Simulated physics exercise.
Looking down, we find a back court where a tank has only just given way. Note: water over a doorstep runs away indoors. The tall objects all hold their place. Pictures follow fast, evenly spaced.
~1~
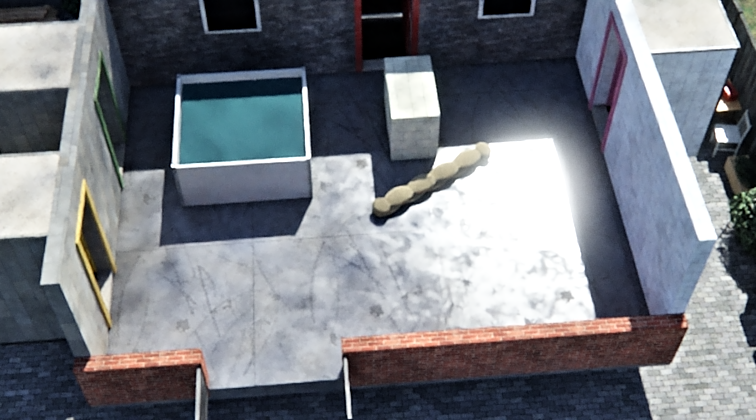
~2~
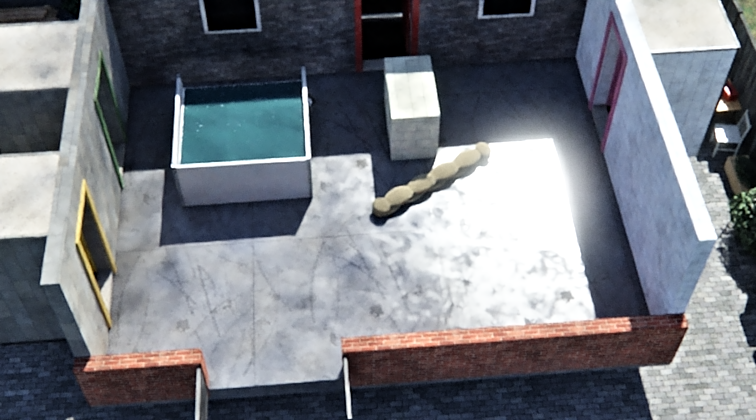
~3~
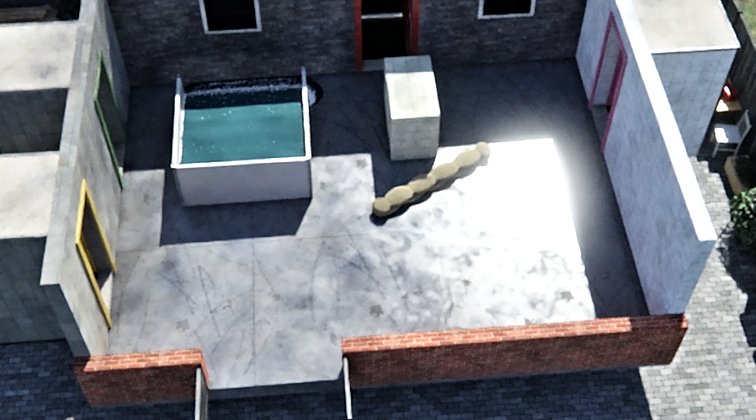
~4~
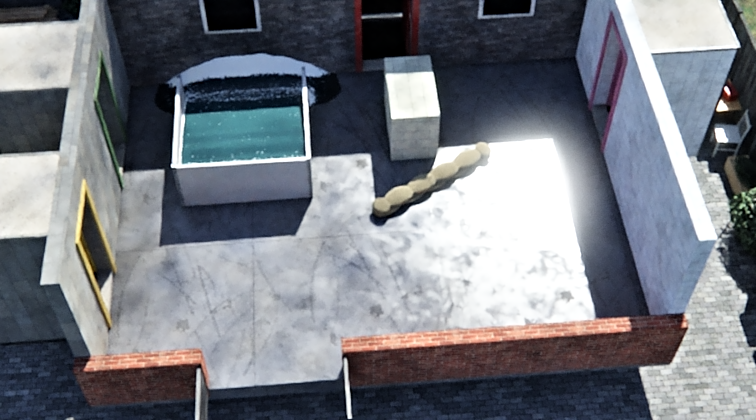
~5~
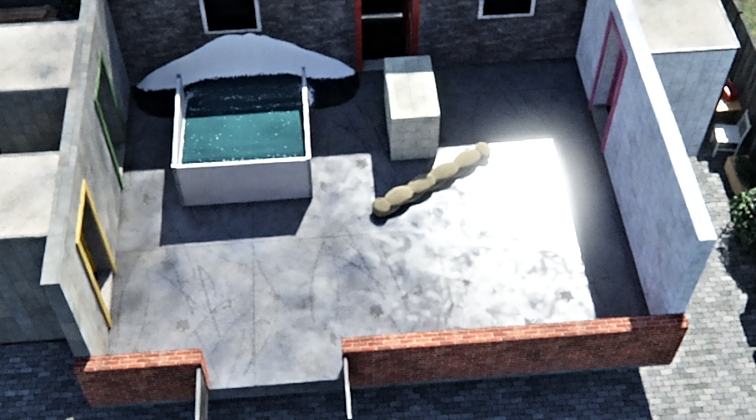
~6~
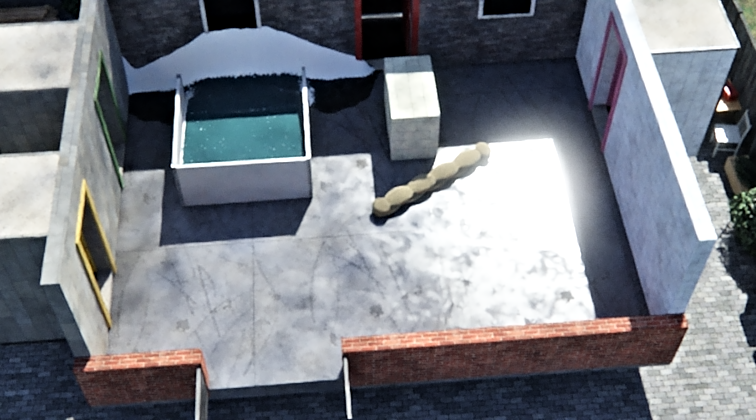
In a walled back court, the far side of a water tank gave way, and water poured out behind it, fanning wider across the ground toward the dark brick wall while everything else stayed still.
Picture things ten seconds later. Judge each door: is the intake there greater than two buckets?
My prediction: The yellow door doesn't get too much water coming through; the green door gets too much water coming through; the red door gets too much water coming through; the pink door doesn't get too much water coming through.
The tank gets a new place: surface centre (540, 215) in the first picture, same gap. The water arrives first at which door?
It's the pink-painted one, in my view.
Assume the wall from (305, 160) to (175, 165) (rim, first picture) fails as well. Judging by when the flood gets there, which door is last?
I'd go with the red-painted one.
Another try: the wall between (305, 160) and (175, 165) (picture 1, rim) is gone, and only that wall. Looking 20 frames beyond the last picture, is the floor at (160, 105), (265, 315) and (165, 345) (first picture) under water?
Taken in turn they're unwetted, swamped and swamped.
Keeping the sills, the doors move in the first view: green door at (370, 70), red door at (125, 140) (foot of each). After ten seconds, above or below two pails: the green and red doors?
I'd say green overflows, while red overflows.
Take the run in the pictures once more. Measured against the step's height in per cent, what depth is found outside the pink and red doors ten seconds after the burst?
Near 20 and 60 per cent, in that order.
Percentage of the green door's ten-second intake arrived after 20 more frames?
The figure is near 55 per cent.
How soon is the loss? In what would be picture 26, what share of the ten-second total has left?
That comes to 15 per cent, as I work it out.
A moment on, water covers 15 % of the floor; the yellow door not reached, the green door wet at the sill, nothing in, the red door under two buckets in, the pink door not reached.
Next, water covers 35 % of the floor; the yellow door wet at the sill, nothing in, the green door under two buckets in, the red door under two buckets in, the pink door not reached.
Then, water covers 55 % of the floor; the yellow door wet at the sill, nothing in, the green door over two buckets in, the red door over two buckets in, the pink door under two buckets in.
Later, water covers 85 % of the floor; the yellow door wet at the sill, nothing in, the green door over two buckets in, the red door over two buckets in, the pink door under two buckets in.
In the end, water covers 95 % of the floor; the yellow door under two buckets in, the green door over two buckets in, the red door over two buckets in, the pink door under two buckets in.
